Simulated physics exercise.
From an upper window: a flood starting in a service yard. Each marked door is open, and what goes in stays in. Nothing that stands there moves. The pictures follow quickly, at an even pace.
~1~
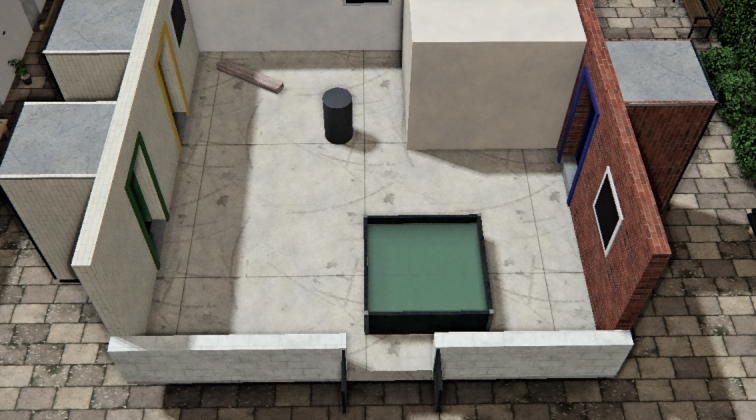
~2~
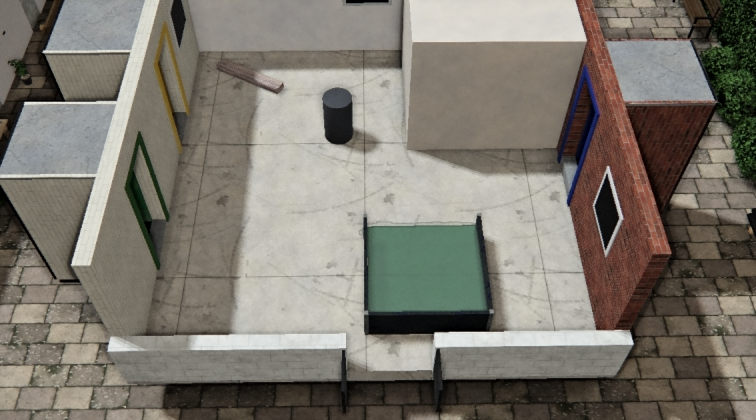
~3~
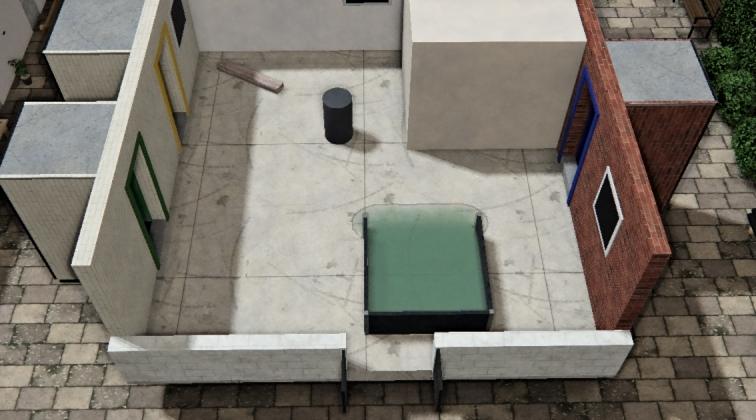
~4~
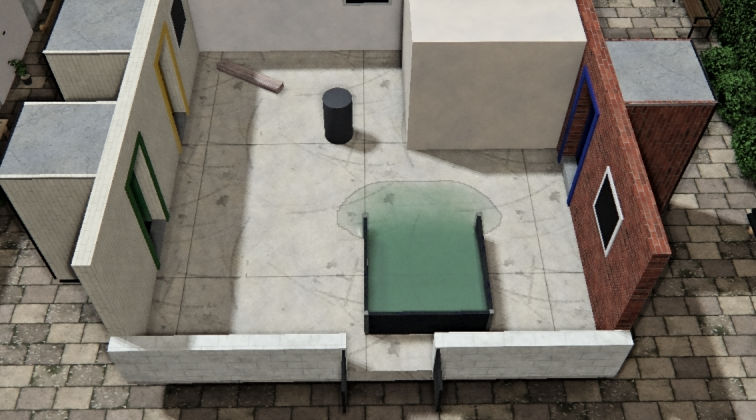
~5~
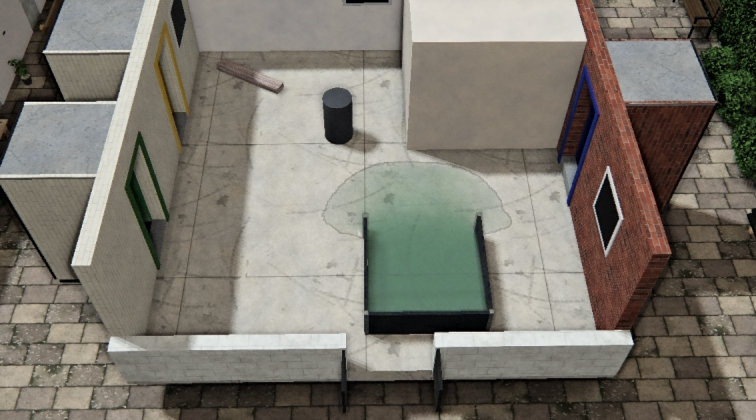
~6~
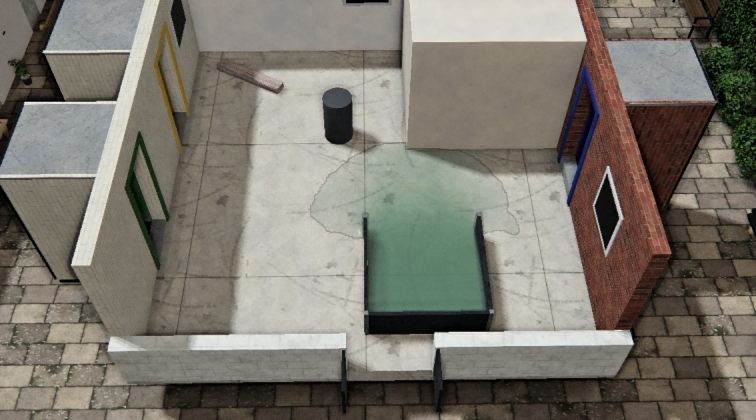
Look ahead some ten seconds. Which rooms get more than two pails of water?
The green door holds within the limit; the yellow door holds within the limit; the blue door holds within the limit.
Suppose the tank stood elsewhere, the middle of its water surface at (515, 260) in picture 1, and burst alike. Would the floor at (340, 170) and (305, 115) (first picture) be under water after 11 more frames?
In that order: Flooded, not flooded.
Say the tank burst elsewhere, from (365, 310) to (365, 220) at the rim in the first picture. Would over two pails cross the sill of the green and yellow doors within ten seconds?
One by one: The green door goes over, the yellow door takes less.
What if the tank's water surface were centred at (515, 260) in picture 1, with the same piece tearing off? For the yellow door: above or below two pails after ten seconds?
One by one: Yellow door stays under.
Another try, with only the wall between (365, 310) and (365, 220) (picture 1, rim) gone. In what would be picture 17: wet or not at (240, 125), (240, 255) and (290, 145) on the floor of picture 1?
In that order: Clear, wet, free of water.
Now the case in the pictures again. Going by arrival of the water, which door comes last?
That is the green one.
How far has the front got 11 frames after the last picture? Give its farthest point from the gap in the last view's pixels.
At about (319, 56).
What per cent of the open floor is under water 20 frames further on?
About 55 per cent.
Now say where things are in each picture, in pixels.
In the first picture, still water in the tank at (425, 265).
In the second picture, the front is at a hidden place, out from the gap on the tank's far side.
In the third picture, water pours out on the tank's far side and has run to a hidden place.
In the fourth picture, water pours out on the tank's far side and has run to (359, 194).
In the fifth picture, water pours out on the tank's far side and has run to (375, 169).
In the sixth picture, the front is at (374, 150), out from the gap on the tank's far side.
A moment on, water covers 25 % of the floor; the green door not reached, the yellow door not reached, the blue door not reached.
Next, water covers 35 % of the floor; the green door not reached, the yellow door not reached, the blue door wet at the sill, nothing in.
Then, water covers 55 % of the floor; the green door not reached, the yellow door wet at the sill, nothing in, the blue door under two buckets in.
Later, water covers 75 % of the floor; the green door wet at the sill, nothing in, the yellow door wet at the sill, nothing in, the blue door under two buckets in.
In the end, water covers 90 % of the floor; the green door wet at the sill, nothing in, the yellow door wet at the sill, nothing in, the blue door under two buckets in.
